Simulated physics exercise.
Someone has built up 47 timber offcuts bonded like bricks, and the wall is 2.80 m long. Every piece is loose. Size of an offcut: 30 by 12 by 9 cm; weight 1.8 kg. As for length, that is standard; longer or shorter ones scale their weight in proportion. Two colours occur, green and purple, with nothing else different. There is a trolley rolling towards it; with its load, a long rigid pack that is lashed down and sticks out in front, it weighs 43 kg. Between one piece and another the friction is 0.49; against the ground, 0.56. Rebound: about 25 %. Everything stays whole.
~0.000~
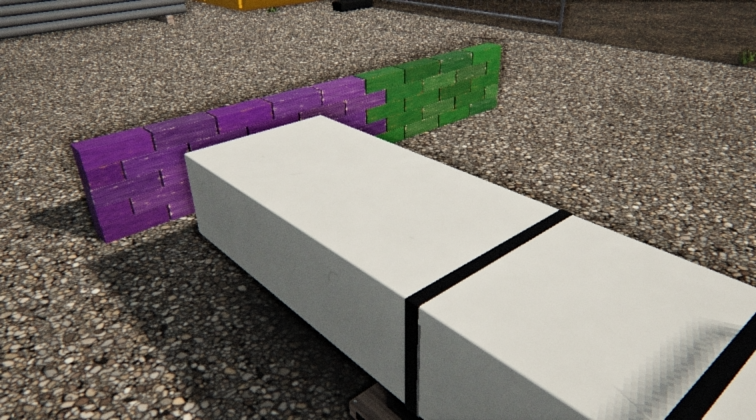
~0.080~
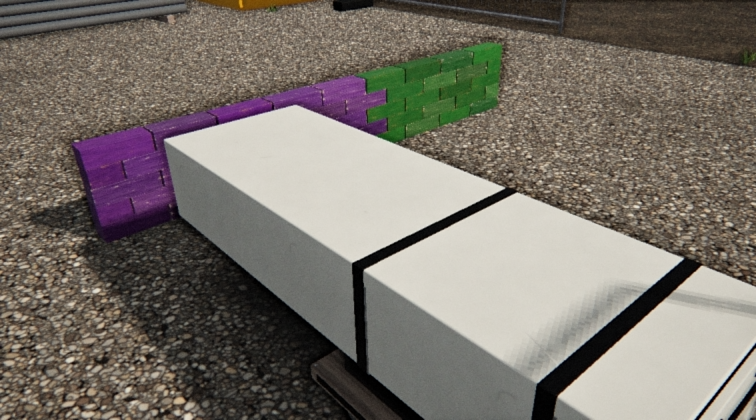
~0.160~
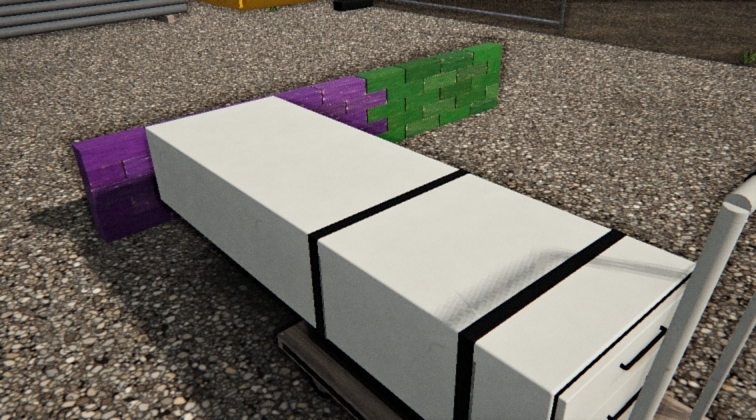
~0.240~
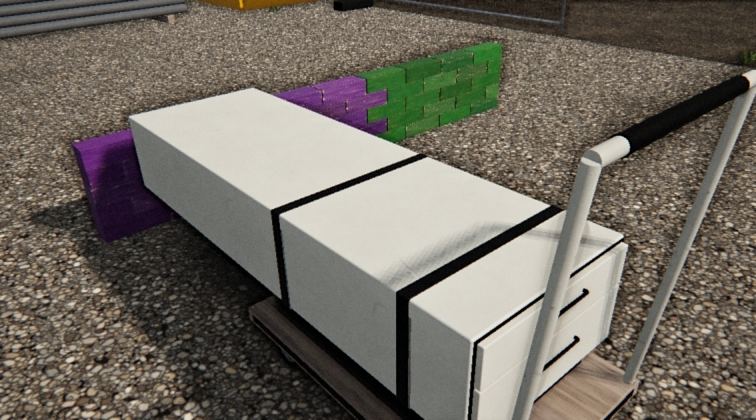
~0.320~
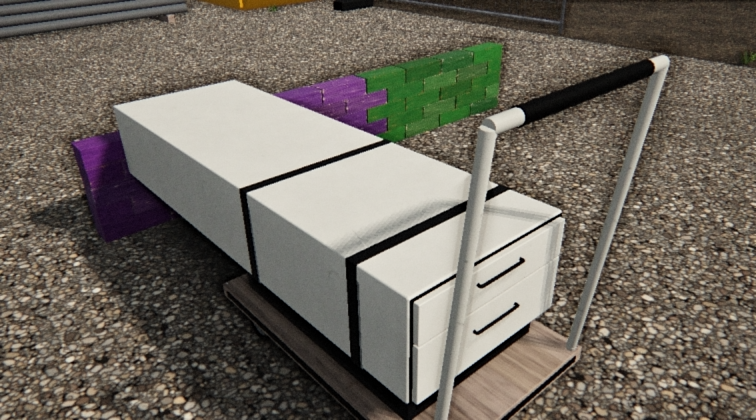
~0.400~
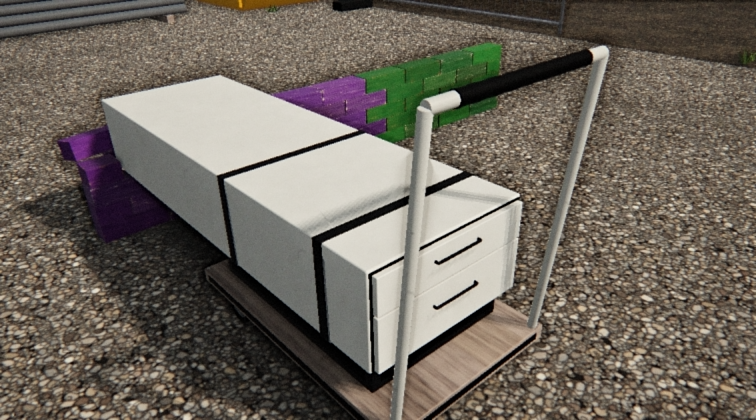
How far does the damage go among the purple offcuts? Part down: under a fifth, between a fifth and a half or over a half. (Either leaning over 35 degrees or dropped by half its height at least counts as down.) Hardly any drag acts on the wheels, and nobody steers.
Tally: A fifth through a half.
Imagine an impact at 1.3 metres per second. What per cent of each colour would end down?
Down at the end: Green 0 per cent, purple 40 per cent.
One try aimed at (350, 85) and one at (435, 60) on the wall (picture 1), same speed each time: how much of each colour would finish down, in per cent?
You'd get green at 20 followed by 40, and purple at 20 followed by 0 percent.
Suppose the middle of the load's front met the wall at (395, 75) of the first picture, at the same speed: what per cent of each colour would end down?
Green 40 %, purple 10 %.
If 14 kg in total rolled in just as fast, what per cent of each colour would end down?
Share down - green: 0; purple: 20 (per cent).
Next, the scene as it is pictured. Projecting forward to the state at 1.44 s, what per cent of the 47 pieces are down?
By then 15 %.
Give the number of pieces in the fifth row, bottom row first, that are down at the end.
3.
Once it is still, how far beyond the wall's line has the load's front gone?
About 150 centimetres.
After 0.62 s, load 50 cm past the wall's line, still rolling; 5 of the 27 purple offcuts down (5 of 47 in all colours); top purple offcut leaning 25°, 27 cm lower.
After 1.02 s, load 1.07 m past the wall's line, still rolling; 6 of the 27 purple offcuts down (6 of 47 in all colours); top purple offcut upside down.
After 1.44 s, load 1.36 m past the wall's line, still rolling; 8 of the 27 purple offcuts down (8 of 47 in all colours); top purple offcut upside down.
At rest (2.6 s), load 1.52 m past the wall's line, stopped; 9 of the 27 purple offcuts down (9 of 47 in all colours); top purple offcut upside down; top green offcut unmoved. That is 33 per cent. As the last picture would show them, middles, top purple offcut near (222, 136), top green offcut near (417, 70).
